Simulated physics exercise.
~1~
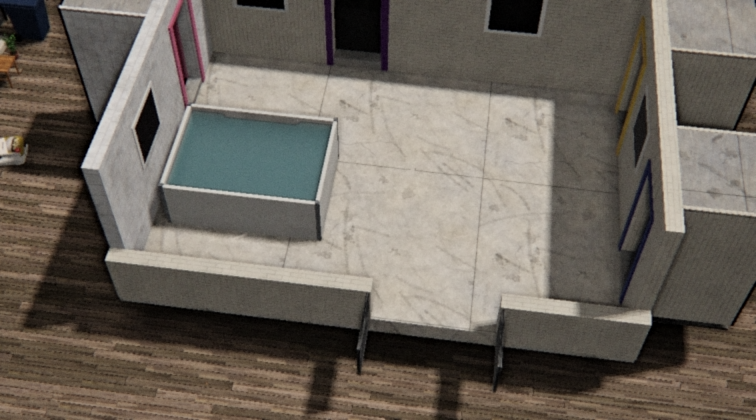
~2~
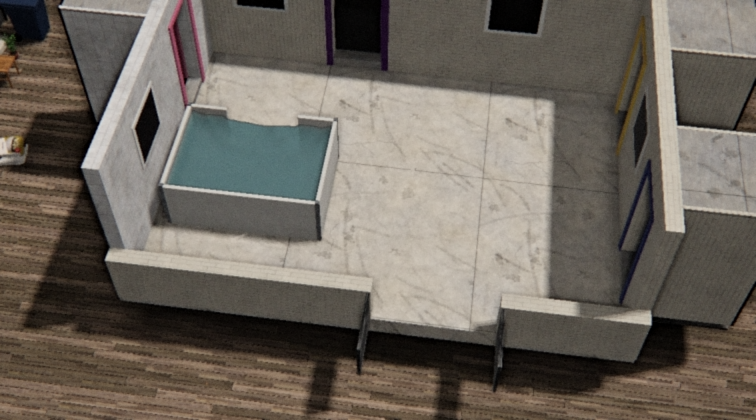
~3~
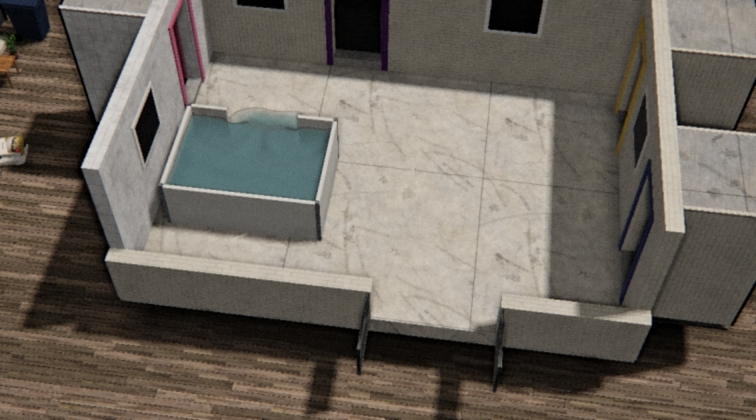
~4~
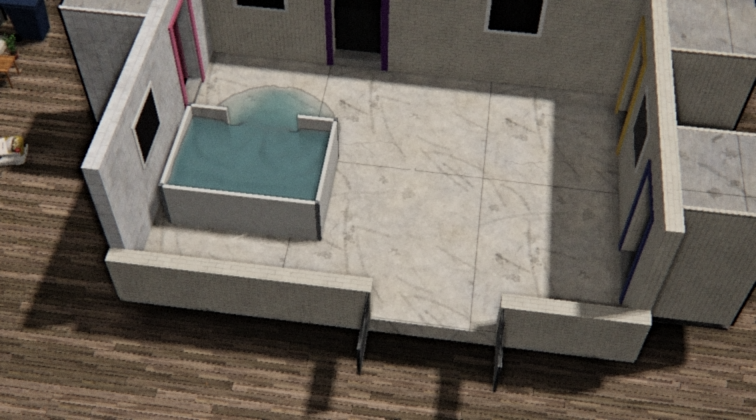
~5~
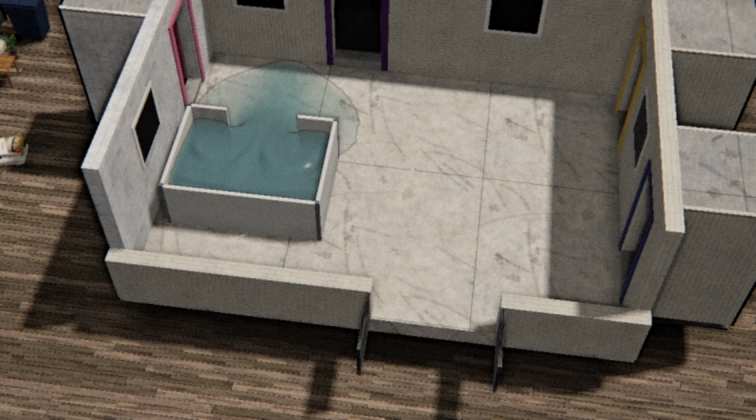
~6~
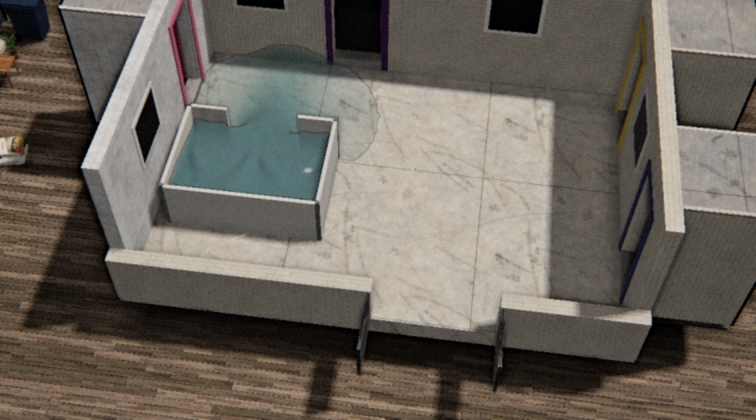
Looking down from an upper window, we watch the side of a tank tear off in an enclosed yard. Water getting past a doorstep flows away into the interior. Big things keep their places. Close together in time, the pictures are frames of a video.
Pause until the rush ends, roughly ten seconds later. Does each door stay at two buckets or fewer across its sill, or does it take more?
One by one: The yellow door lets too much in there. The pink door lets too much in there. The purple door lets too much in there. The blue door lets too much in there.
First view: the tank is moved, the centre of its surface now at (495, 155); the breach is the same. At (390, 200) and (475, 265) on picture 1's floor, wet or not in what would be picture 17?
Spared, spared.
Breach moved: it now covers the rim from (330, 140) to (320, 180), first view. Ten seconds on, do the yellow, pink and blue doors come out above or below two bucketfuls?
The yellow door tops the limit, the pink door falls short and the blue door tops the limit.
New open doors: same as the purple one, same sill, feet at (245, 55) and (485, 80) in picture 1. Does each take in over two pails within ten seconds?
As listed, these two doors: Breaks the limit, remains within bounds.
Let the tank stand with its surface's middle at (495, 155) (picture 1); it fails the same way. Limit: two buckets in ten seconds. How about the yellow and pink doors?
The yellow door exceeds it and the pink door exceeds it.
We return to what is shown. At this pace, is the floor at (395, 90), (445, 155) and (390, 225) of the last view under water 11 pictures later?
In that order the points end up soaked, high and dry and high and dry.
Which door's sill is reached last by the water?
The blue-painted one.
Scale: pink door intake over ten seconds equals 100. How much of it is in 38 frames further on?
My estimate: Close to 95 per cent.
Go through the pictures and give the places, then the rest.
In the first frame, still water in the water tank at (251, 155).
In the second frame, water pours out on the water tank's far side and has run to a hidden place.
In the third frame, water pours out on the water tank's far side and has run to a hidden place.
In the fourth frame, the front is at (268, 89), out from the gap on the water tank's far side.
In the fifth frame, the front is at (285, 63), out from the gap on the water tank's far side.
In the sixth frame, water pours out on the water tank's far side and has run to (343, 67).
A moment on, water covers 20 % of the floor; the yellow door not reached, the pink door wet at the sill, nothing in, the purple door under two buckets in, the blue door not reached.
Next, water covers 30 % of the floor; the yellow door not reached, the pink door over two buckets in, the purple door over two buckets in, the blue door not reached.
Then, water covers 55 % of the floor; the yellow door over two buckets in, the pink door over two buckets in, the purple door far over two buckets in, the blue door not reached.
Later, water covers 80 % of the floor; the yellow door far over two buckets in, the pink door far over two buckets in, the purple door far over two buckets in, the blue door under two buckets in.
In the end, water covers 95 % of the floor; the yellow door far over two buckets in, the pink door far over two buckets in, the purple door far over two buckets in, the blue door over two buckets in.
